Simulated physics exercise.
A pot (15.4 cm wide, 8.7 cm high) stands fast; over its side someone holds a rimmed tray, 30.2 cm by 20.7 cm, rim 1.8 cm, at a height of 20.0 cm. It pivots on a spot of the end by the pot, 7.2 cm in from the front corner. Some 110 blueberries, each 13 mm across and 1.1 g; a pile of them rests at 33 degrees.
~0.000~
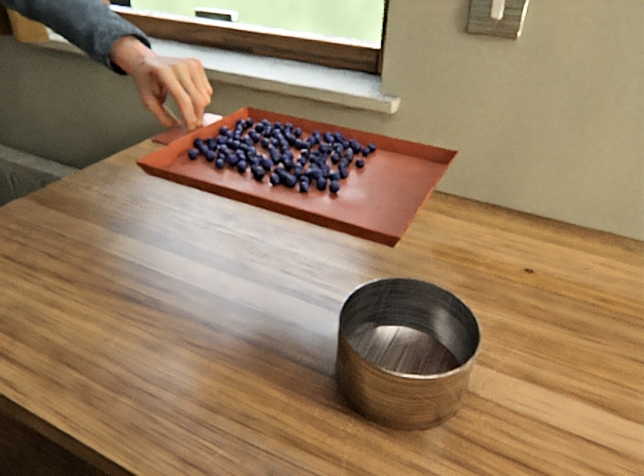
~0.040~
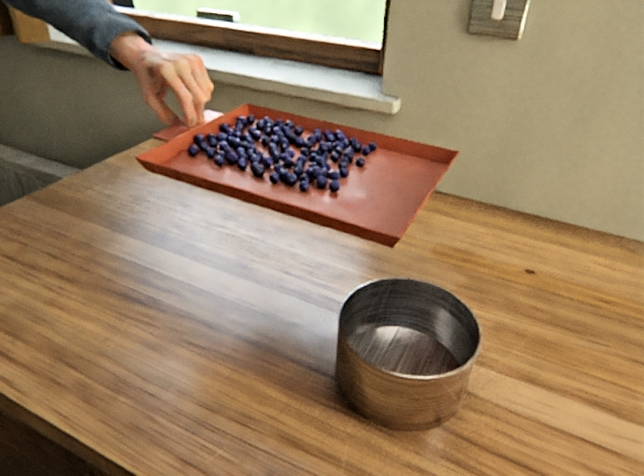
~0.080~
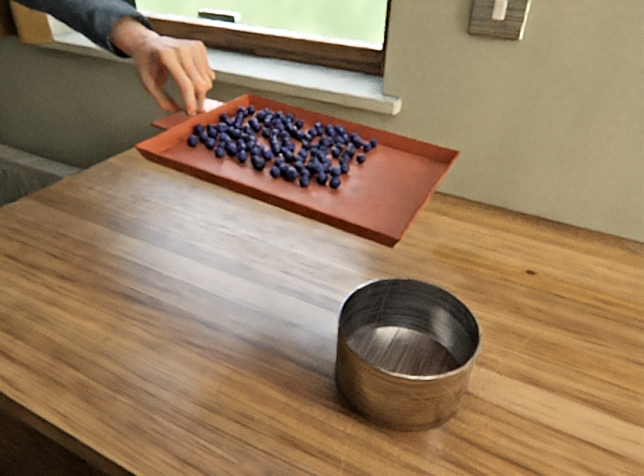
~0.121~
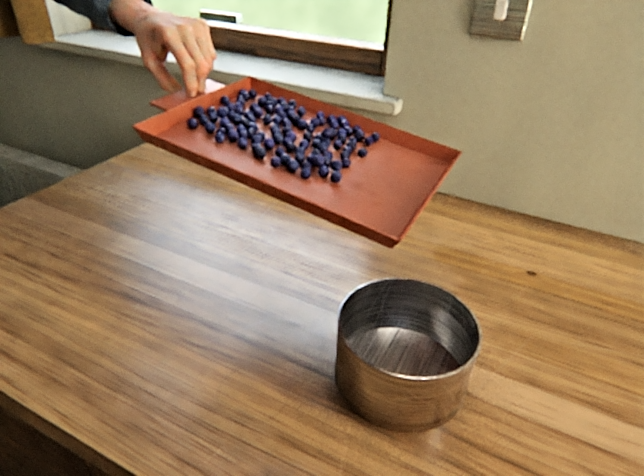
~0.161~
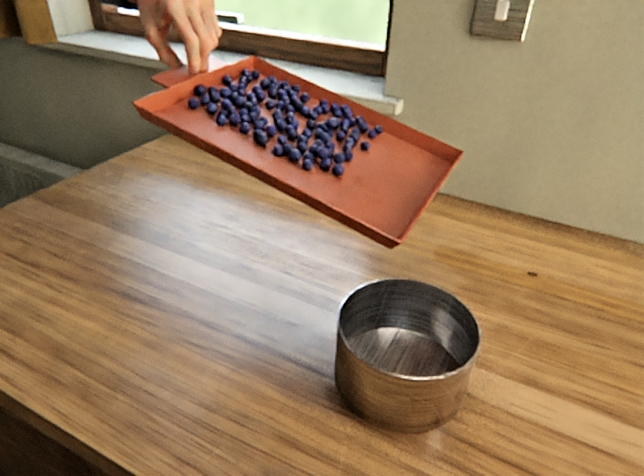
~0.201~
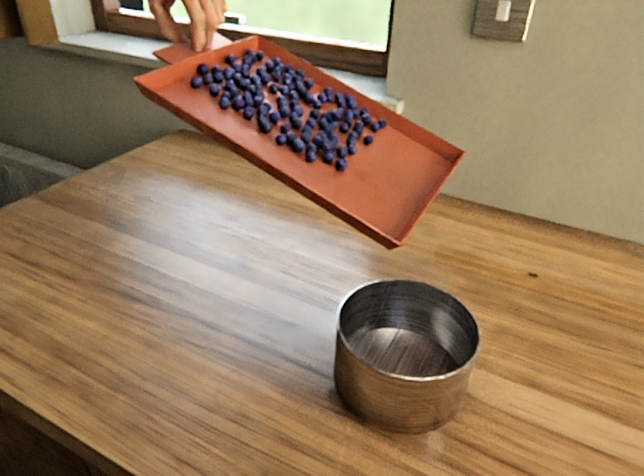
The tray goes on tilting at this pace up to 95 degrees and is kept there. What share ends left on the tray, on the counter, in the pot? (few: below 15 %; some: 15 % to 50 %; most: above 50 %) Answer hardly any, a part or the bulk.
Tray hardly any, counter the bulk, pot a part.
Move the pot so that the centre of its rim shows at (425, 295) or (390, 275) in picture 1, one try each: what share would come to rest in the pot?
Some 35 and 0 per cent.
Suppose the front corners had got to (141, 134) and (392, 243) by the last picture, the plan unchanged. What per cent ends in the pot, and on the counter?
Pot 80, counter 20.
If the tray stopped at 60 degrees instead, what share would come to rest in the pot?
In that case some 35 per cent.
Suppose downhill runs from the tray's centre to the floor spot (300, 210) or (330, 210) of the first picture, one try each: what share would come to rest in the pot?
Some 45 and 65 per cent.
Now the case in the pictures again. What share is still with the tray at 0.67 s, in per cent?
Some 45 per cent of the load.
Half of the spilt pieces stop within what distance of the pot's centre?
Roughly 22 cm.
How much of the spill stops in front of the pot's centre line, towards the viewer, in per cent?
Roughly 30 per cent.
Then, at 0.48 s, tilt 56 degrees; the tray holds 100 %, the pot 0 %.
After 0.67 s, tilt 82 degrees; the tray holds 45 %, the pot 5 %.
Then, at 0.98 s, tilt 95 degrees; the tray holds 0 %, the pot 30 %.
By 1.8 s all is still; tray 0 %, counter 70 %, pot 30 %.
